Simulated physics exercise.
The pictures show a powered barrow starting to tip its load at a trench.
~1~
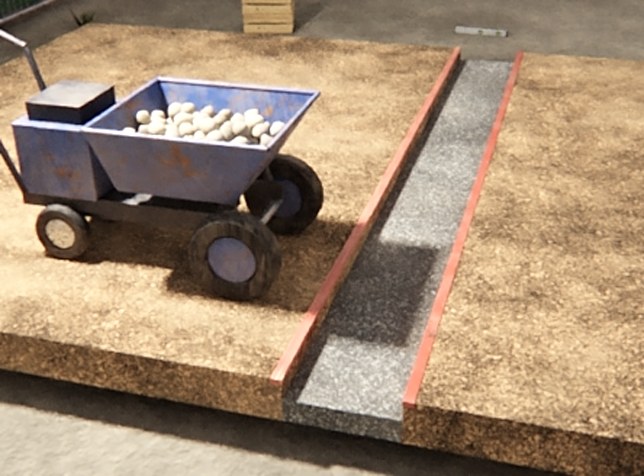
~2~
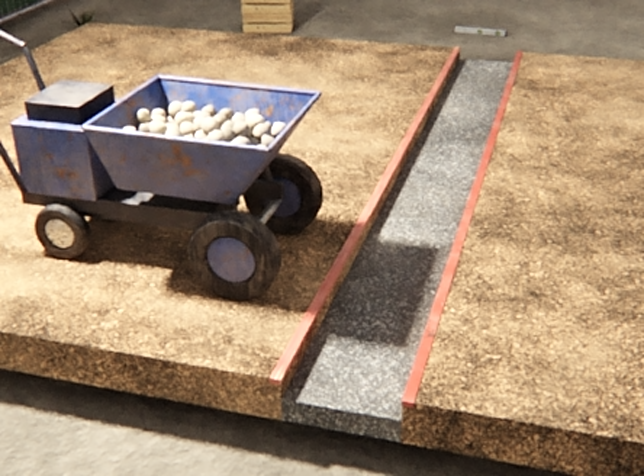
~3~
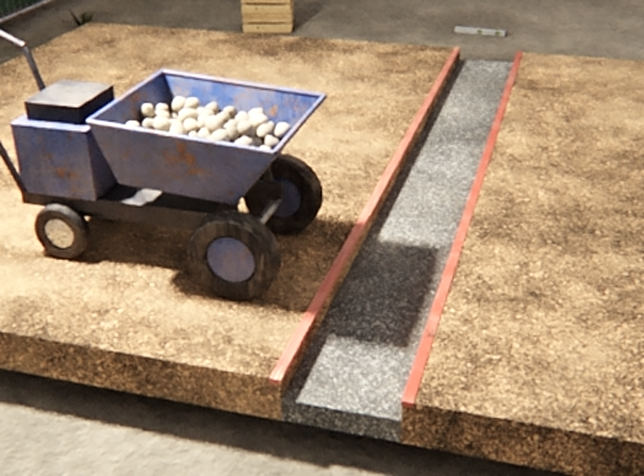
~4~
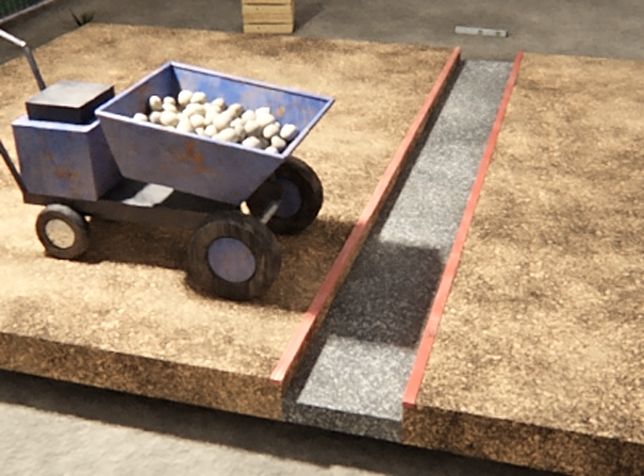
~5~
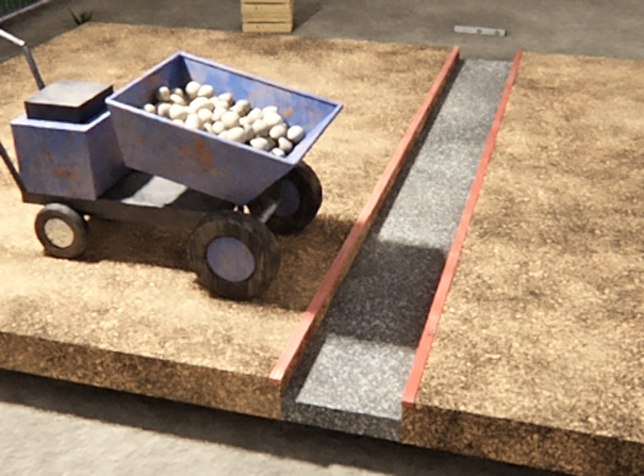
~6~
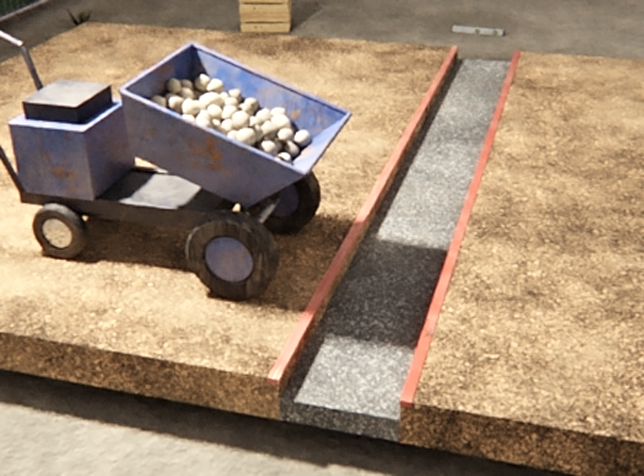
On a dirt platform beside a shallow gravel-bottomed trench, a blue powered barrow's skip of pale pebbles tilting gradually rightward.
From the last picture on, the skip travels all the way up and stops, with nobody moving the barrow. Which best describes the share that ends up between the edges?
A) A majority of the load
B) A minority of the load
A majority of the load.
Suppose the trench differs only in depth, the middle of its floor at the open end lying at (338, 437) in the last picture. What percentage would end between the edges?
Something close to 100 per cent.
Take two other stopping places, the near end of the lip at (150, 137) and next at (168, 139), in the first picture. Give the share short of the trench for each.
Near 50 and 50 percent respectively.
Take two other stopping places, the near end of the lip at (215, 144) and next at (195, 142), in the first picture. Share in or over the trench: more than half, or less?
Case one - a majority; case two - a majority.
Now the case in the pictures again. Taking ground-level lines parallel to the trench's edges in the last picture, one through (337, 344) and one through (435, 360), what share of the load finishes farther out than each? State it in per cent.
Some 80 and some 0 per cent, respectively.
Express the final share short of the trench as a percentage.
Result: Close to 0 %.
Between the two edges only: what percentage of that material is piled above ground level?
40 %.
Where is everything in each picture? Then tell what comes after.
Lip of the skip at (267, 150), level; top of the load at (202, 139), river pebbles; first edge of the trench at (298, 337); far edge at (423, 357), the trench over half as wide as the skip, and shallow for its width, in the first picture.
Lip of the skip at (269, 150), level; top of the load at (188, 132), in the second picture.
Lip of the skip at (275, 153), tipped barely; top of the load at (192, 129), in the third picture.
Lip of the skip at (284, 158), tipped a little; top of the load at (199, 125), in the fourth picture.
Lip of the skip at (294, 165), tipped a little; top of the load at (178, 124), in the fifth picture.
Lip of the skip at (305, 175), tipped clearly; top of the load at (197, 111); first edge of the trench at (296, 337); far edge at (420, 357), in the sixth picture.
Soon after the last picture, skip tipped steeply; all in the skip.
A little later, skip tipped right over; most in the skip; about a quarter in or heaped over the trench; a stray few beyond it.
Later still, skip tipped right over; about a quarter in the skip; most in or heaped over the trench; a small part beyond it.
At rest, skip tipped right over; about a quarter in the skip; most in or heaped over the trench; a small part beyond it.
